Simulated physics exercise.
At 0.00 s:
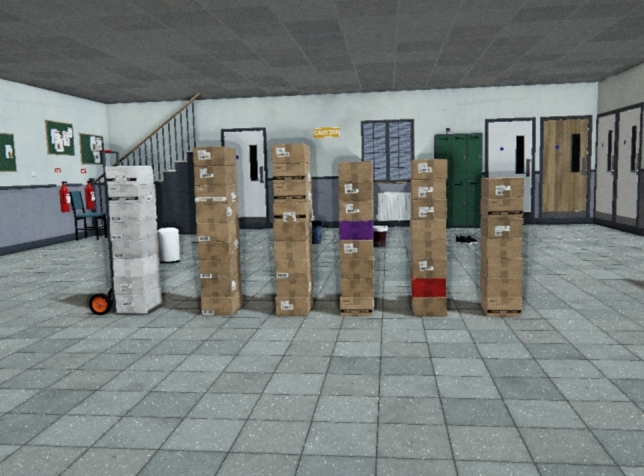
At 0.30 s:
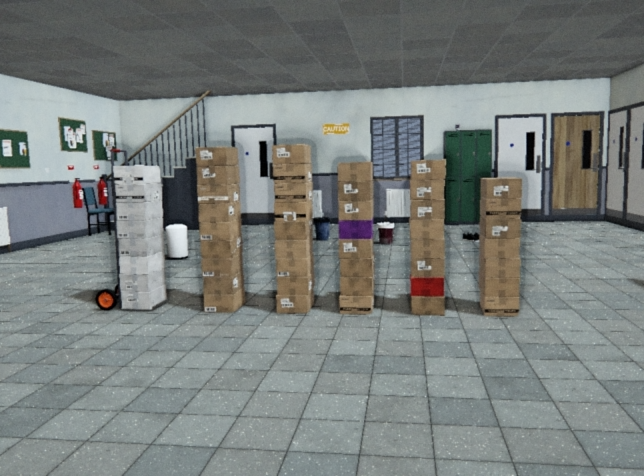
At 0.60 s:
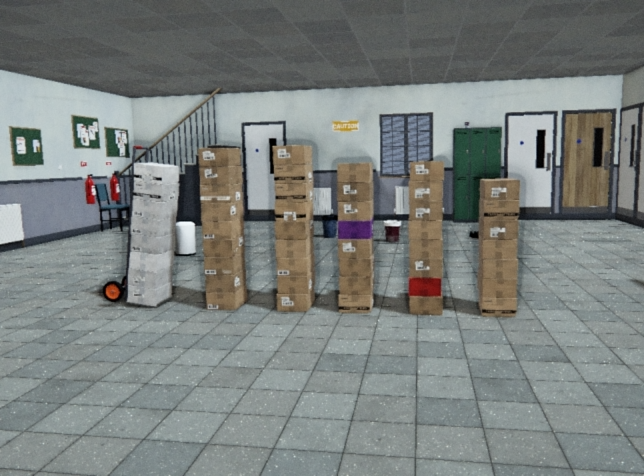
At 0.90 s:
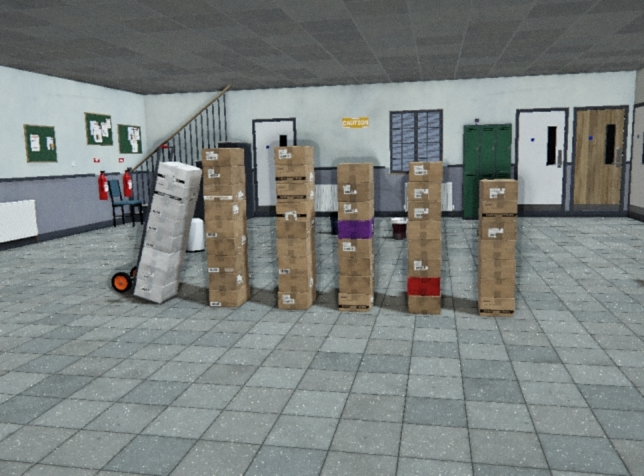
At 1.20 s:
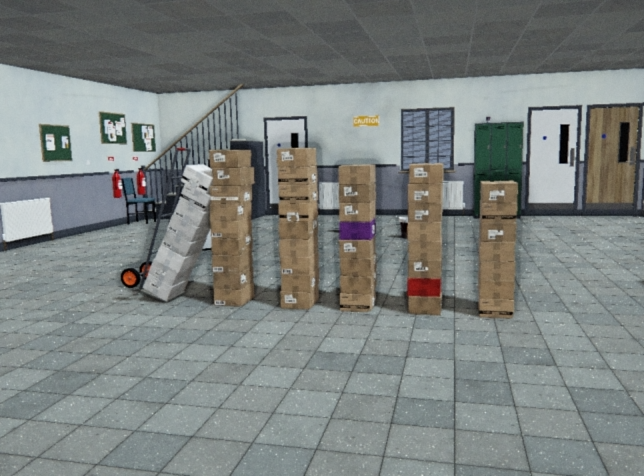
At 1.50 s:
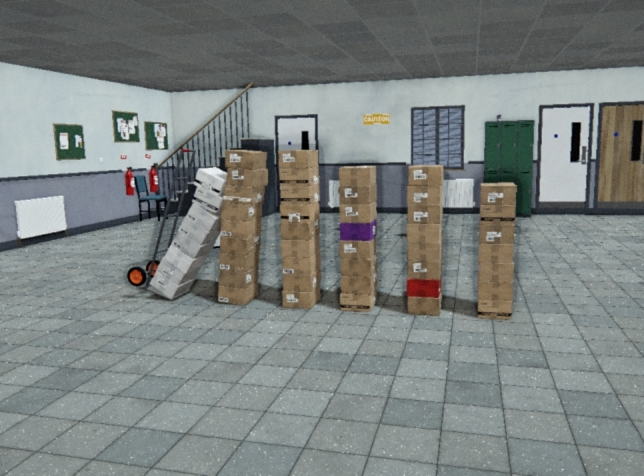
A hand truck carrying a pale stack of parcels tips to the right, the stack leaning over with it until its top meets the neighbouring brown pile, which shifts slightly. Five brown piles of differing heights stand in a row to its right, one with a purple parcel, another with a red one. The camera circles slightly, facing them across a grey-tiled hall with doors and a staircase behind.
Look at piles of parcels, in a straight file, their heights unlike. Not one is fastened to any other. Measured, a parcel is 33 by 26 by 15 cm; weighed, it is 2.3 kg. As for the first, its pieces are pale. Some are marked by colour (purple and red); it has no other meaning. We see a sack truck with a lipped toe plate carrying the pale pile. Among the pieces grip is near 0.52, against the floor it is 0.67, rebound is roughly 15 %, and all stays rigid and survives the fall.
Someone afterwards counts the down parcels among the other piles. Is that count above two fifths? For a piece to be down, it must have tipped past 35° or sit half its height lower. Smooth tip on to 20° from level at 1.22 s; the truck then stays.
Yes, it is above two fifths.
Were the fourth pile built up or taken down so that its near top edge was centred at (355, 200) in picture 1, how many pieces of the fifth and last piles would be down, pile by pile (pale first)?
Result: Fifth pile 8, last pile 6.
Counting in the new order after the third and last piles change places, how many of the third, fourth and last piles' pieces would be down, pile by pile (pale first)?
Count of fallen pieces - third: 7; fourth: 8; last: 9.
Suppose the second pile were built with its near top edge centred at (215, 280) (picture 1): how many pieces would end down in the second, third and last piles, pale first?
Result: Second pile 0, third pile 0, last pile 0.
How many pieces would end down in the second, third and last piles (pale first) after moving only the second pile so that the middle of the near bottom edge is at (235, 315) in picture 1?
You'd end with the second pile at 9, the third at 9 and the last at 6 down.
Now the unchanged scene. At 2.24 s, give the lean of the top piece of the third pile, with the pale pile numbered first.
Tilt: Near 10 degrees.
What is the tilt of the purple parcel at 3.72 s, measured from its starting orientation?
I'd estimate close to 30°.
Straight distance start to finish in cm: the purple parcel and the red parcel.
Estimate: Purple near 105 cm, red near 30 cm.
After 2.24 s, 8 of the pale pile down; none of the 41 other parcels down, 18 disturbed.
After 2.96 s, 8 of the pale pile down; 19 of the 41 other parcels down; purple parcel leaning 34°, 56 mm lower; red parcel leaning 19°.
After 3.72 s, 8 of the pale pile down; 41 of the 41 other parcels down; red parcel leaning 45°, 8 cm lower; purple parcel leaning 32°, 30 cm lower.
At rest (5.2 s), 8 of the pale pile down; 41 of the 41 other parcels down; red parcel leaning 44°, 8 cm lower; purple parcel leaning 44°, 43 cm lower. That is 100 per cent. As the last picture would show them, middles, red parcel near (463, 295), purple parcel near (477, 283).
